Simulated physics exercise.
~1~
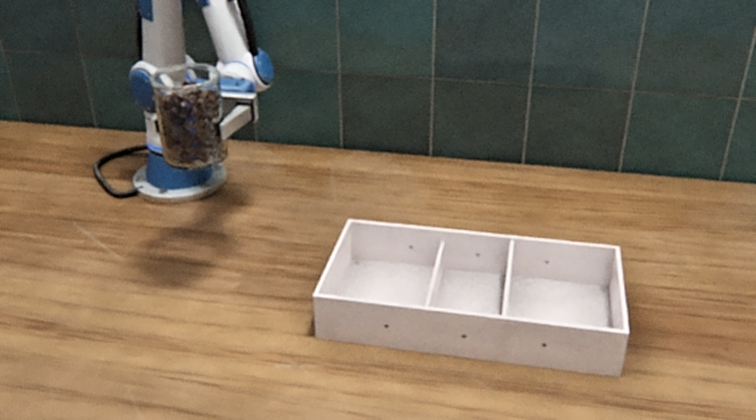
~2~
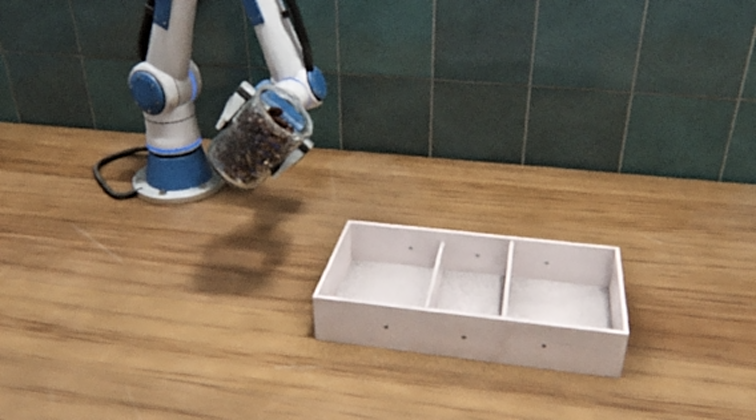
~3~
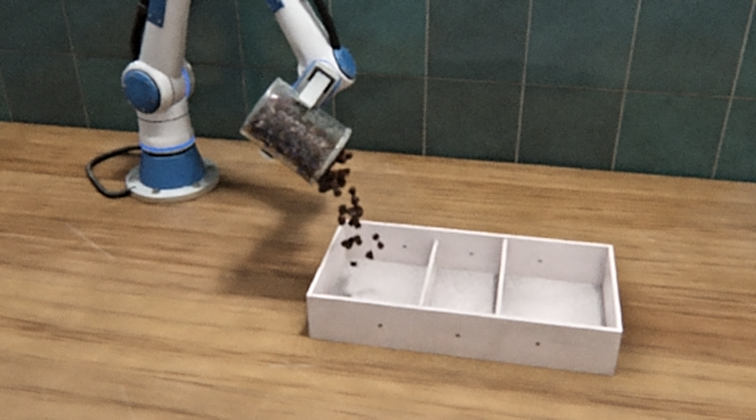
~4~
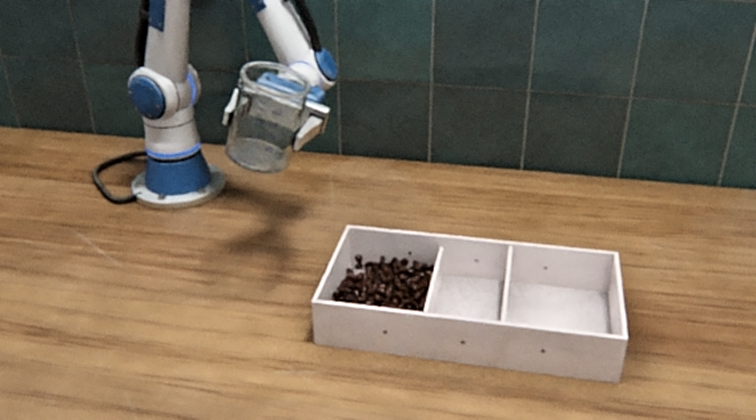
A blue and white robot arm carried a clear beaker of dark beans to the right, tipped it over and poured them into the left section of a white divided box, then swung the emptied beaker back nearly upright.
